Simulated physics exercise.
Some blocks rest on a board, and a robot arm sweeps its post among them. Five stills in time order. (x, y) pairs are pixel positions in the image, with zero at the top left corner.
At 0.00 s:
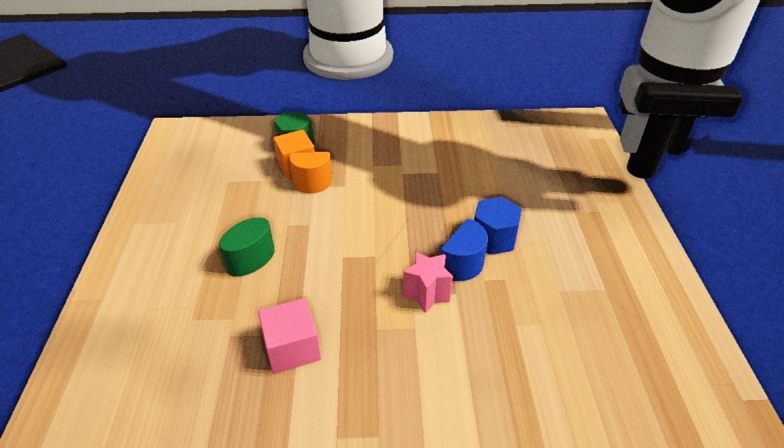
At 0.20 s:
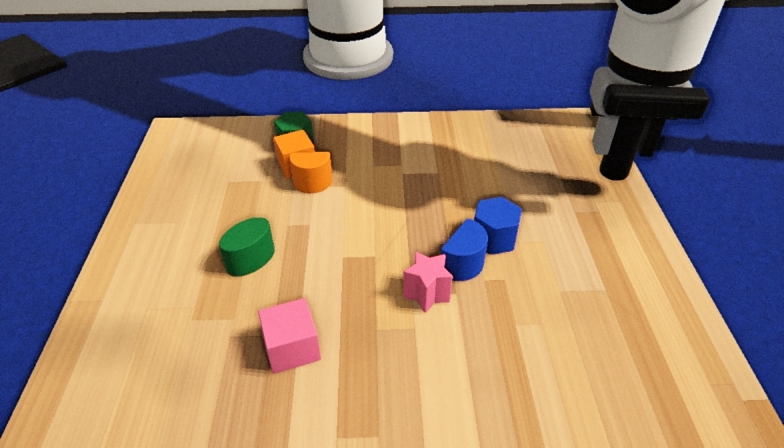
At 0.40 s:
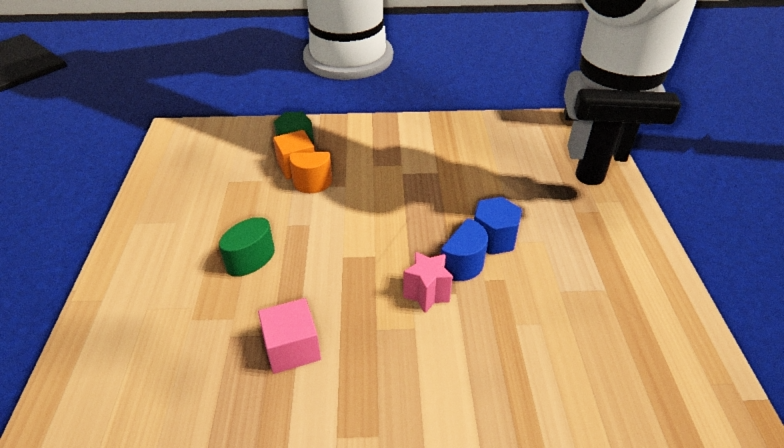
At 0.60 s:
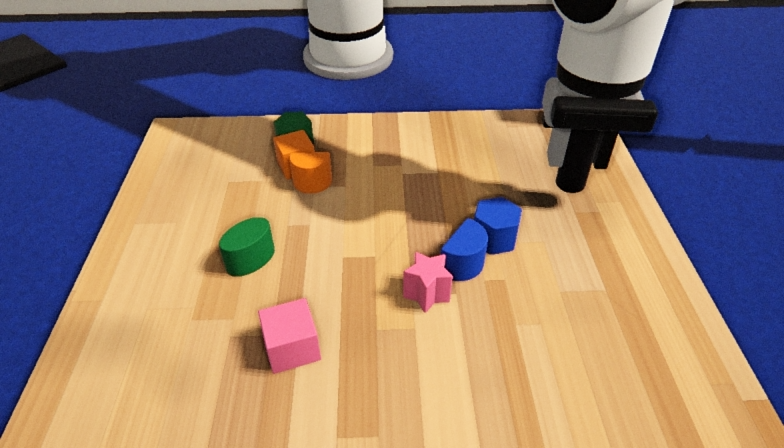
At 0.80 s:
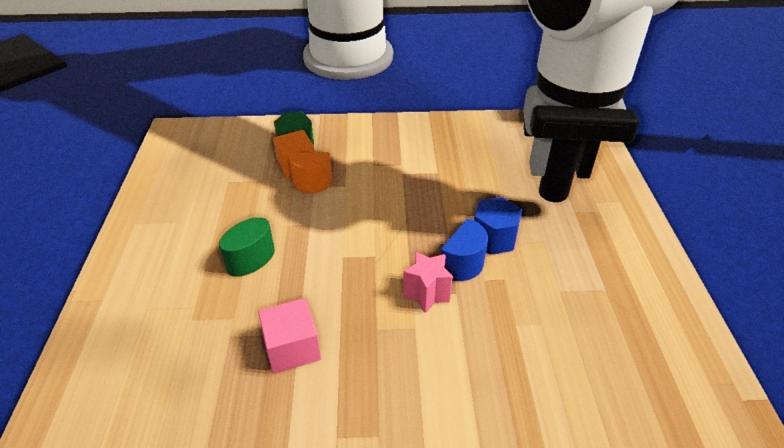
The footage shows pink, blue, green and orange blocks resting on a wooden board while a robot arm at the upper right moves its black post left and slightly toward the viewer; the blocks stay still.
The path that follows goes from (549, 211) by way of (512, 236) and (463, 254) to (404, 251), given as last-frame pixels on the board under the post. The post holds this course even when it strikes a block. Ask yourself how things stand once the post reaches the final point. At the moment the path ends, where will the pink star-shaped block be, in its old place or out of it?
Moved off its spot.
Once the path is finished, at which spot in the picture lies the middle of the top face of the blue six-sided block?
That would be at about pixel (380, 203).
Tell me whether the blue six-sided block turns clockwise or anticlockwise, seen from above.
Viewed from above: Clockwise.
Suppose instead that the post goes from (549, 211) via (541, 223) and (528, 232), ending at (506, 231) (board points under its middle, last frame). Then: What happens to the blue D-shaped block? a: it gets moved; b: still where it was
a
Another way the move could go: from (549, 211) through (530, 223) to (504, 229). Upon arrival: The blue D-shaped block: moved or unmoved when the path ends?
That block will leave its spot.
What follows on the original path. One third of the way, post at (514, 220); pink star-shaped block at (424, 273), turned 10° clockwise; blue D-shaped block at (453, 241), turned 30° anticlockwise; blue six-sided block at (479, 215), turned 25° clockwise.
Two thirds of the way, post at (464, 237); pink star-shaped block at (425, 275), turned 15° clockwise; blue D-shaped block at (421, 245), turned 105° anticlockwise; blue six-sided block at (429, 215), turned 75° clockwise.
At the end, post at (404, 234); pink four-sided block in place; pink star-shaped block at (421, 276); blue D-shaped block at (397, 250), turned 140° anticlockwise; blue six-sided block at (380, 203), turned 120° clockwise.
